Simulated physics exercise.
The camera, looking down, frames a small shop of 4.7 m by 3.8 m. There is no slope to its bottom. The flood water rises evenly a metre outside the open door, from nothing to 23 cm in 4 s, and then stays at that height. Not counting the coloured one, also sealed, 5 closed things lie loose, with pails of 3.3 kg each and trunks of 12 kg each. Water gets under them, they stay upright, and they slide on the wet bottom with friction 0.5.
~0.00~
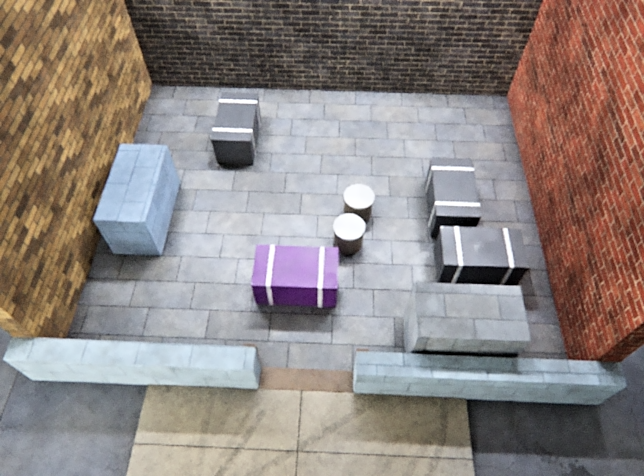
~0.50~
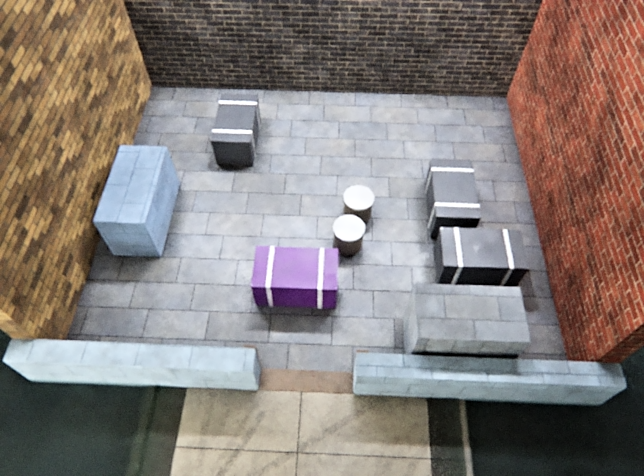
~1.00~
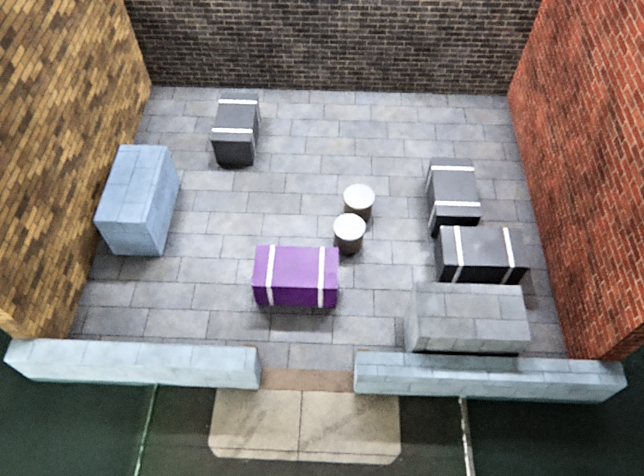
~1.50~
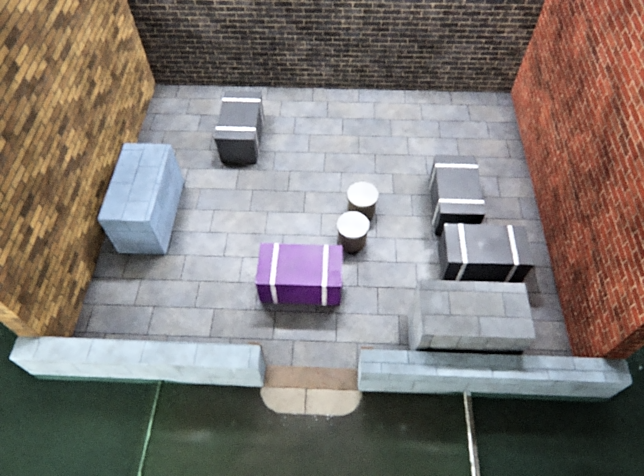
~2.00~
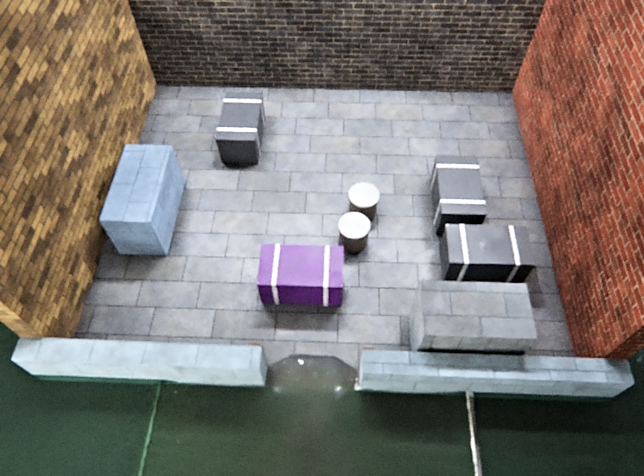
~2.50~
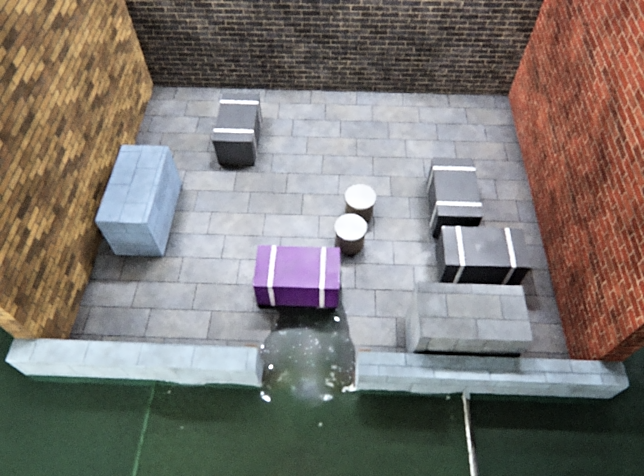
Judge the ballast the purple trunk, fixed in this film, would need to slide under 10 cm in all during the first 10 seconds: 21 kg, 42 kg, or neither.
No choice passes.
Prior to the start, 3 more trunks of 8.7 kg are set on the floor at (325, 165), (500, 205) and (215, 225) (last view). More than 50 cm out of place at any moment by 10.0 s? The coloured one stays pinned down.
Spot one stays inside, spot two crosses the limit, spot three crosses the limit.
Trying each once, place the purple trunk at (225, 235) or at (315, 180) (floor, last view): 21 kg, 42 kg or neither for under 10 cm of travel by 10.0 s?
Taking the two spots in turn, only the heavier keeps it, then only the heavier keeps it.
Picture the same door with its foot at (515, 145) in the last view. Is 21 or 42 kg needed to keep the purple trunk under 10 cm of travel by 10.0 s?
If so, even the lighter mass works.
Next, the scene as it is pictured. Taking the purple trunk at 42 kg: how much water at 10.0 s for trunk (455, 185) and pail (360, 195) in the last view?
First roughly 8 cm, second roughly 4 cm.
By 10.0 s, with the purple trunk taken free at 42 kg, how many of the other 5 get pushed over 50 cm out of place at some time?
2.
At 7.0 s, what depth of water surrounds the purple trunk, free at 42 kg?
Close to 6 cm deep.
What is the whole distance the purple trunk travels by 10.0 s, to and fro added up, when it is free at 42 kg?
It covers some 100 cm altogether.
After 3.5 s the purple trunk would be 23 cm from its start with 21 kg and 0 cm from its start with 42 kg; 6 cm of water round it then.
After 4.5 s the purple trunk would be 87 cm from its start with 21 kg and 18 cm from its start with 42 kg; 5 cm of water round it then.
After 7.0 s the purple trunk would be 185 cm from its start with 21 kg and 62 cm from its start with 42 kg; 6 cm of water round it then.
After 10.0 s the purple trunk would be 249 cm from its start with 21 kg and 92 cm from its start with 42 kg; 6 cm of water round it then.
